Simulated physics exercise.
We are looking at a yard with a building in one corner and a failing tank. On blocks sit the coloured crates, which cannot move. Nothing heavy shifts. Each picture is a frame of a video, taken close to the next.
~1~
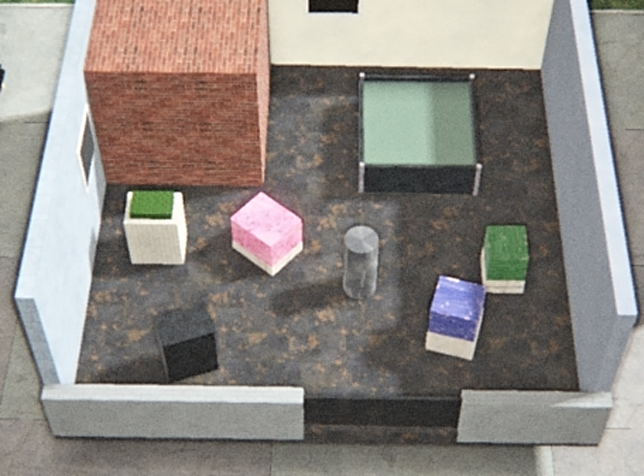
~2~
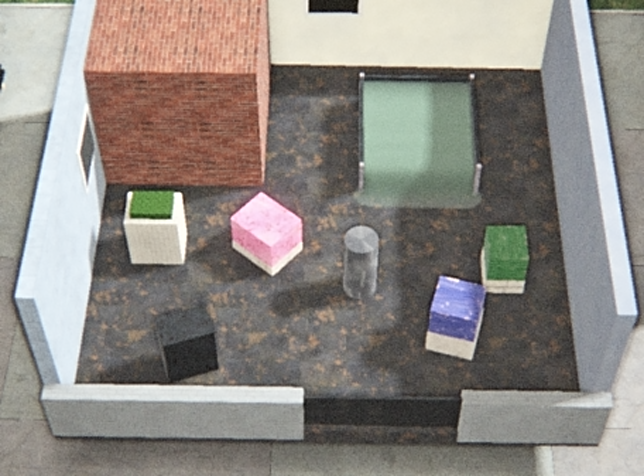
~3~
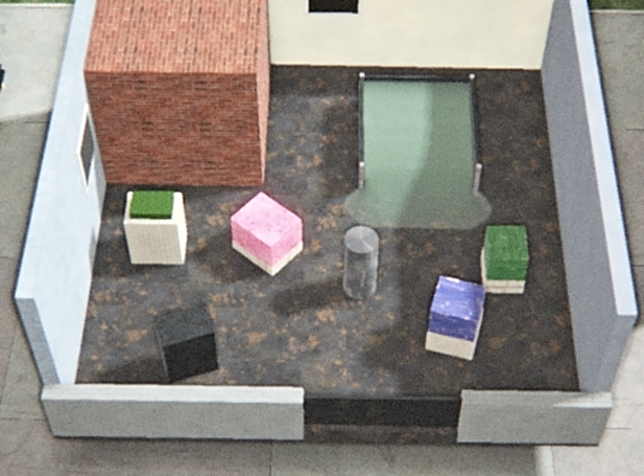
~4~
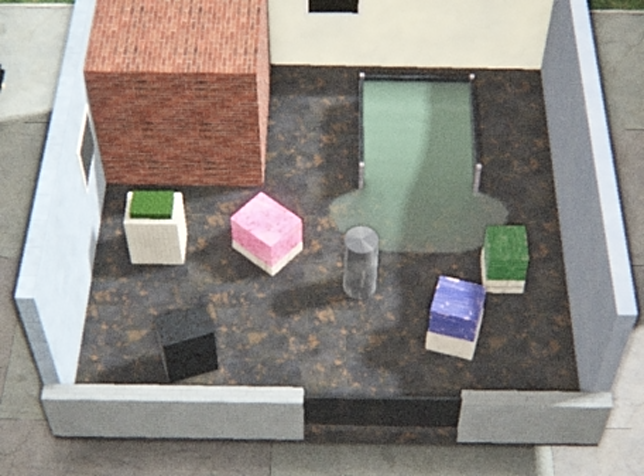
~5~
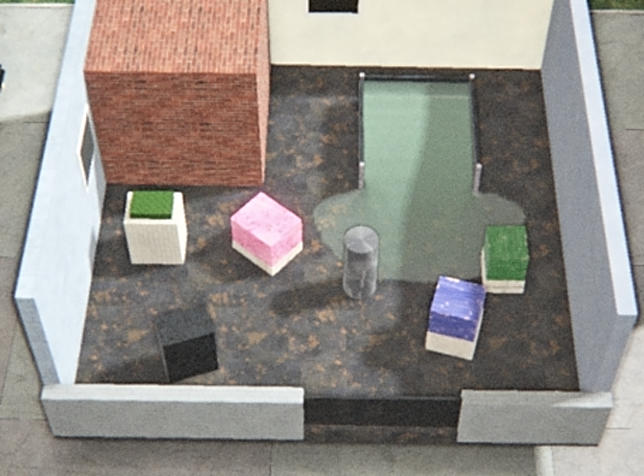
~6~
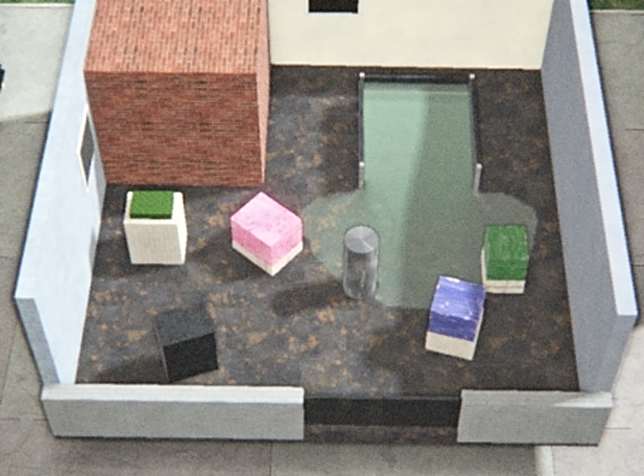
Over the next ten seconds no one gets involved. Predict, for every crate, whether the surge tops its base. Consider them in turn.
One by one: The green crate avoids any dampness from the water, the pink crate avoids any dampness from the water, the blue crate avoids any dampness from the water.
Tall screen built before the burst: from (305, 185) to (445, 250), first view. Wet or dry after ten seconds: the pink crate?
The way I see it, the pink crate is never reached.
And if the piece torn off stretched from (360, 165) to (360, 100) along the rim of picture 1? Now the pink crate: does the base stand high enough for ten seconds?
I'd say the pink crate gets flooded.
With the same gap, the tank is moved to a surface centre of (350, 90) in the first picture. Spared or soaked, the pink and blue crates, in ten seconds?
Result - pink crate gets flooded, blue crate stays clear.
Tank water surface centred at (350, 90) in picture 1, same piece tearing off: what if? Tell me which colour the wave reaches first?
Answer: The pink one.
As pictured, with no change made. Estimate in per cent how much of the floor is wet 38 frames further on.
Share estimate: About 70 per cent.
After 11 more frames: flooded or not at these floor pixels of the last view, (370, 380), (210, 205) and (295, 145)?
Status by point, in sequence: Waterlogged; unwetted; unwetted.
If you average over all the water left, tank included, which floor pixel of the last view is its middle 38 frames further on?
I'd point to (380, 299).
A moment on, water covers 25 % of the floor; the green crate water round its plinth, the pink crate water round its plinth, the blue crate water round its plinth.
Next, water covers 45 % of the floor; the green crate water round its plinth, the pink crate water round its plinth, the blue crate water round its plinth.
Then, water covers 55 % of the floor; the green crate water round its plinth, the pink crate water round its plinth, the blue crate water round its plinth.
Later, water covers 70 % of the floor; the green crate water round its plinth, the pink crate water round its plinth, the blue crate water round its plinth.
In the end, water covers 95 % of the floor; the green crate stayed above the water, the pink crate stayed above the water, the blue crate stayed above the water.
